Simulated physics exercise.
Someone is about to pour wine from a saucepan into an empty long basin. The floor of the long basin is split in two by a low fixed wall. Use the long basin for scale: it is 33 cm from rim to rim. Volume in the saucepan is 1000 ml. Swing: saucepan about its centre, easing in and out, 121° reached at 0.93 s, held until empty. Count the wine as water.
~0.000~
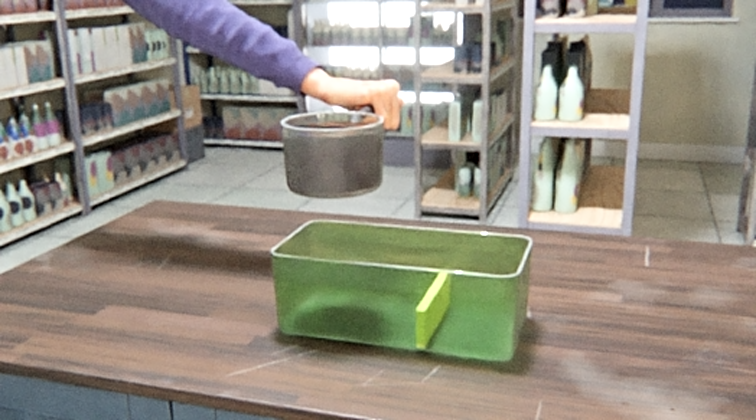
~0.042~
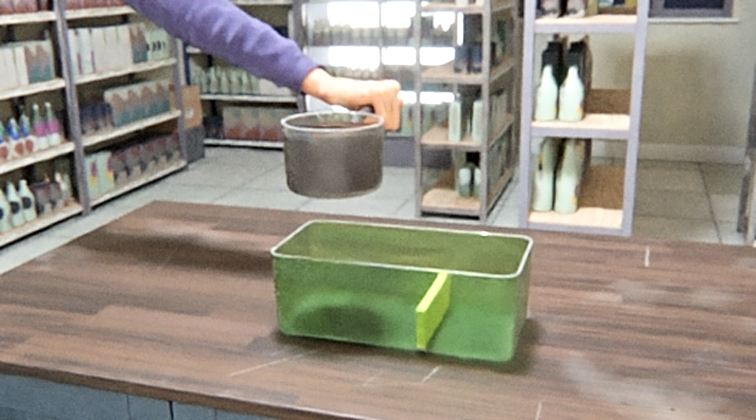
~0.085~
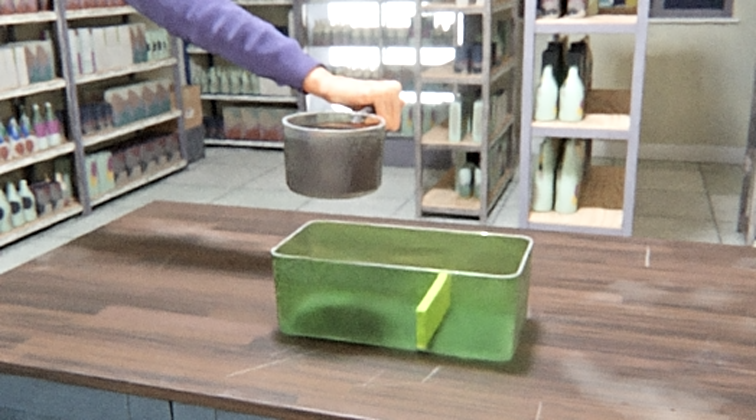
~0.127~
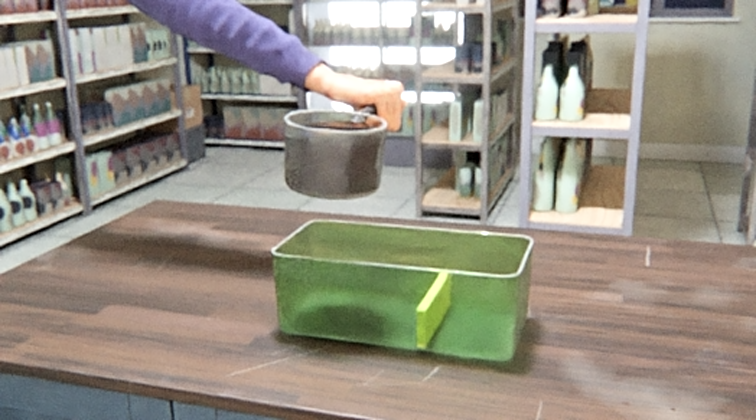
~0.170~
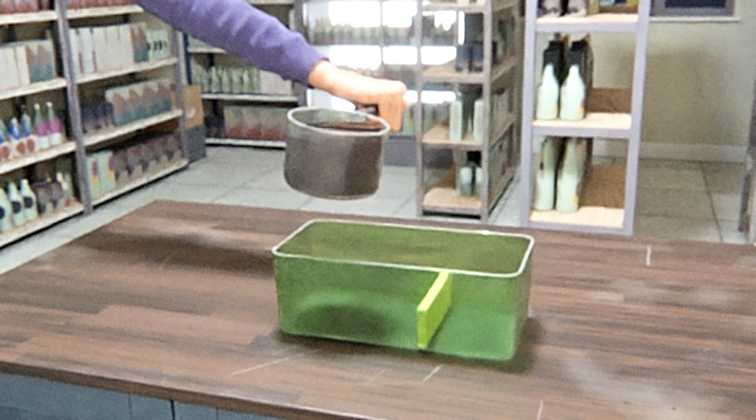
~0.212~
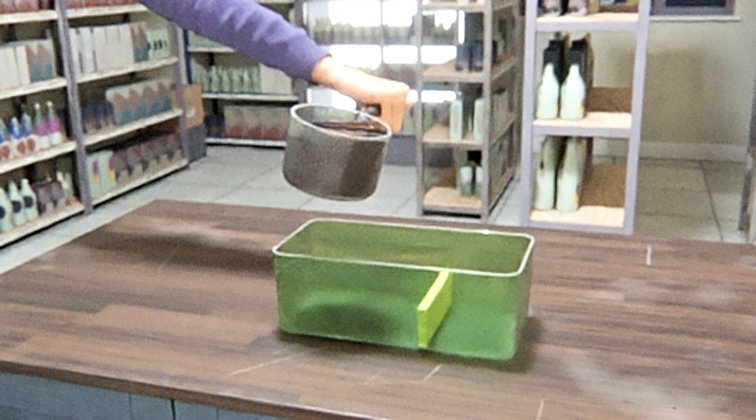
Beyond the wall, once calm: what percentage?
34 out of 100.
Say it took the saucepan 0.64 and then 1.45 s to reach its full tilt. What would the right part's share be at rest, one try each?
In order, 25 and 50 per cent.
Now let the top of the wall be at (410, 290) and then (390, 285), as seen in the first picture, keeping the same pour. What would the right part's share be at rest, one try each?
70 % and 85 %.
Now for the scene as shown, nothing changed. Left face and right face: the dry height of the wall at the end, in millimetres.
For the left, around 34 mm; for the right, around 34 mm.
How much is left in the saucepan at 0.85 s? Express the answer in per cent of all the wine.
6 %.
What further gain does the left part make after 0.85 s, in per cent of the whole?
Roughly 12 per cent.
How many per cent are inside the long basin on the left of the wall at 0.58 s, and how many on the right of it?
Around 4 on the left and around 12 on the right.
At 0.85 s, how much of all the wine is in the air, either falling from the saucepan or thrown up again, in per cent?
I'd put it at about 7 per cent of the liquid.
Then, 0.58 s in, the tilt is 83° and 54 per cent is still to pour, 4 is left of the wall and 11 right of it.
Then, 0.85 s in, the tilt is 119° and 6 per cent is still to pour, 53 is left of the wall and 35 right of it.
Then, 1.13 s in, the tilt is 121° and 0 per cent is still to pour, 63 is left of the wall and 34 right of it.
Then, 1.43 s in, the tilt is 121° and 0 per cent is still to pour, 64 is left of the wall and 35 right of it.
Finally, 64 per cent lies left of the wall, 34 right of it and 2 outside.
